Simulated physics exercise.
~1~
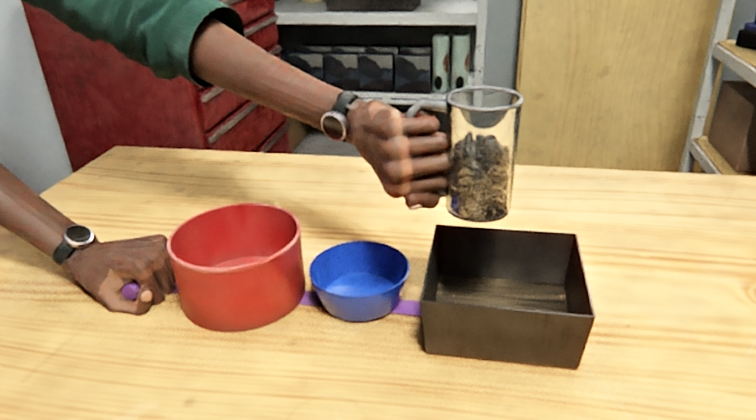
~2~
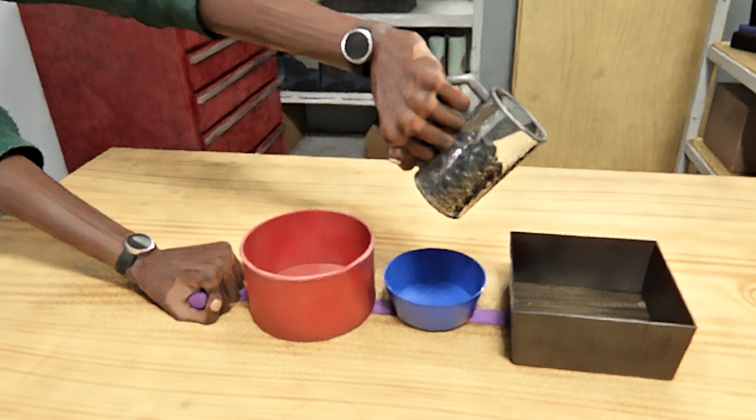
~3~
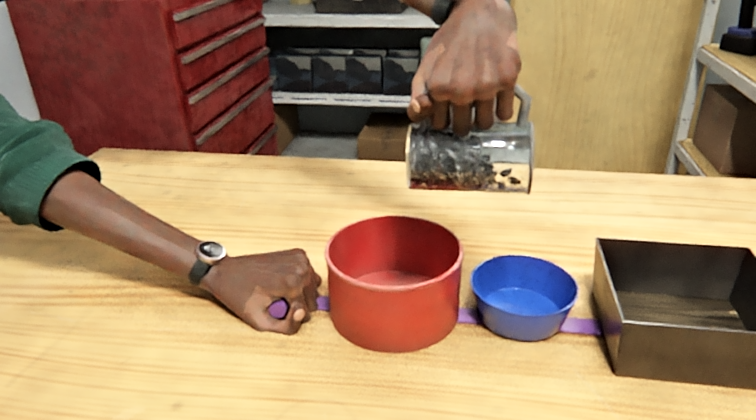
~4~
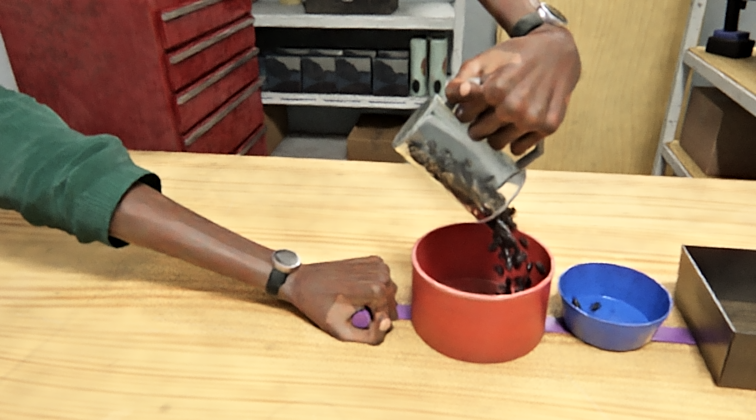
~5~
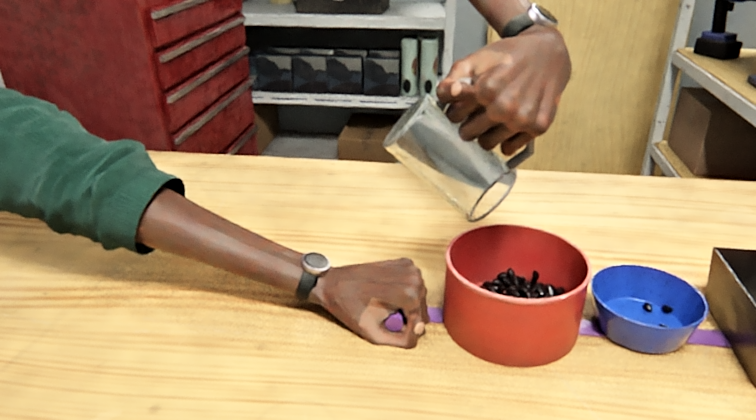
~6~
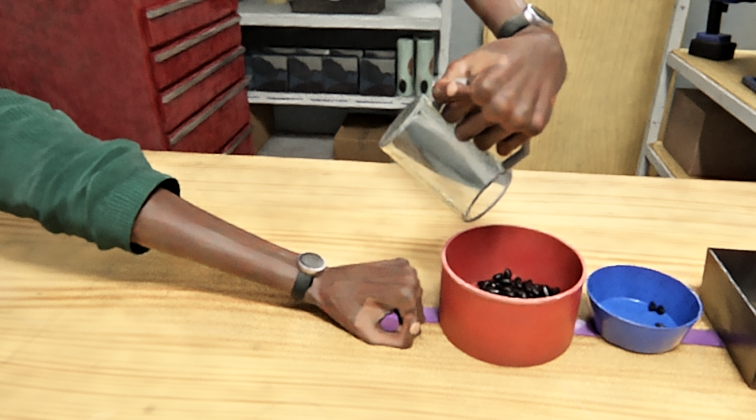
We see one hand slide a purple strip carrying a red pot, a blue dish and a black tin rightward across a wooden table, while another tips a glass mug of black beans, which ends empty, most beans in the red pot and a few in the blue dish.
